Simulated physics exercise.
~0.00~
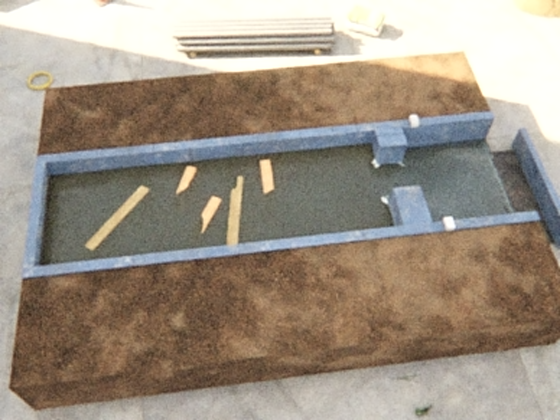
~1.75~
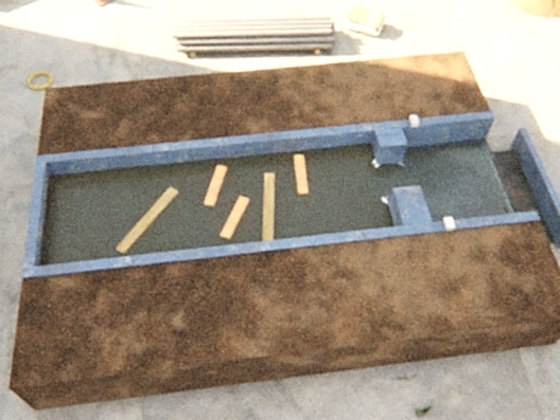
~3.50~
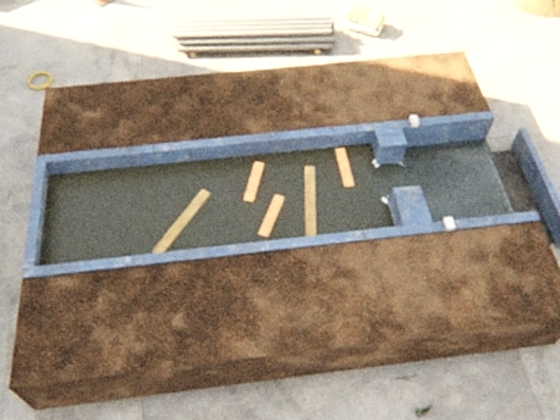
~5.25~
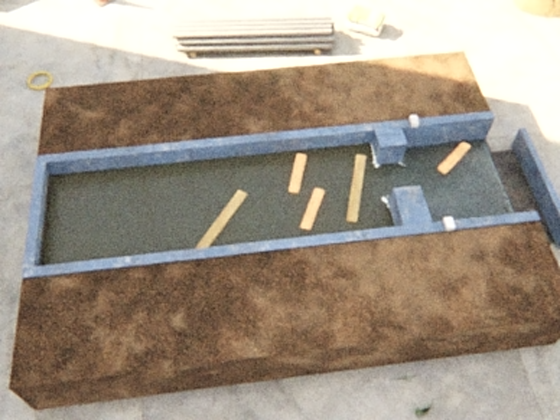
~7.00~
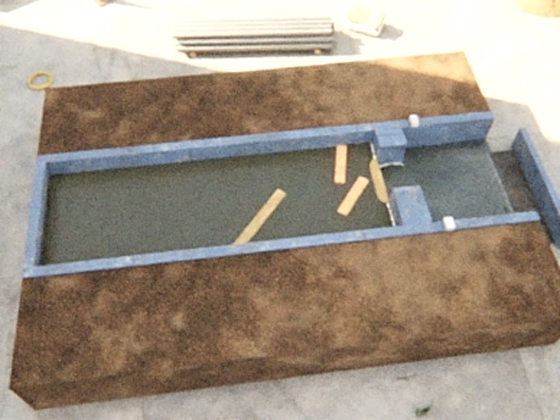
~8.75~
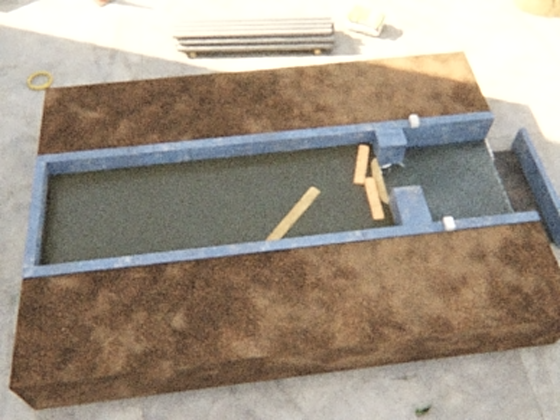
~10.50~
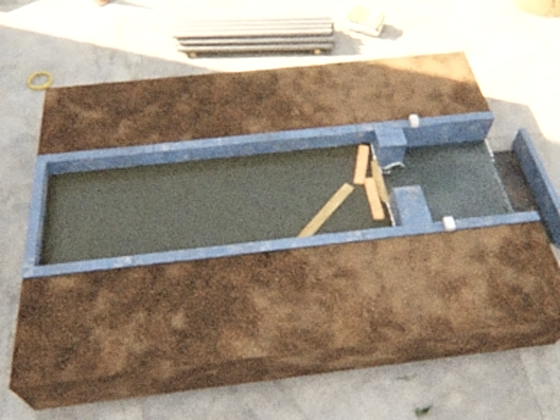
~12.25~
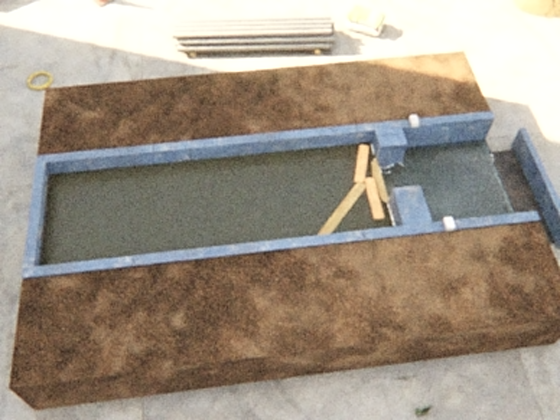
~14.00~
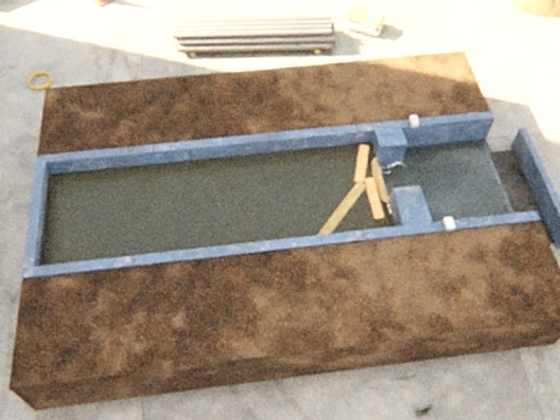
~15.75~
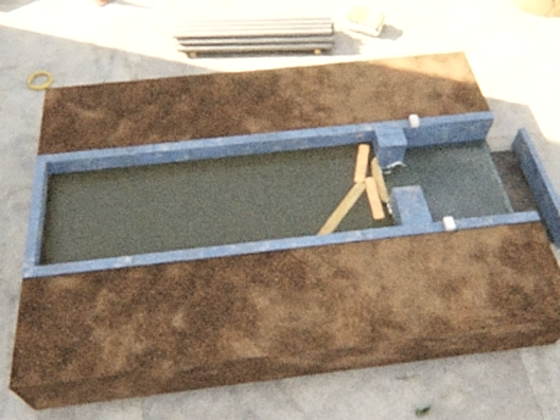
At the start, five loose wooden pieces, some short and orange-tan, others longer and yellowish, lie spread across the left and middle of a dark channel with blue walls, set between brown banks. All of them drift steadily right towards a narrow gap between two blue blocks. The leading short piece slips through the gap, passes the white posts and disappears from view. A long piece then reaches the opening and lodges across it, and two short ones close up behind it. The last long piece slides up against them, and the four remain jammed and still before the gap.
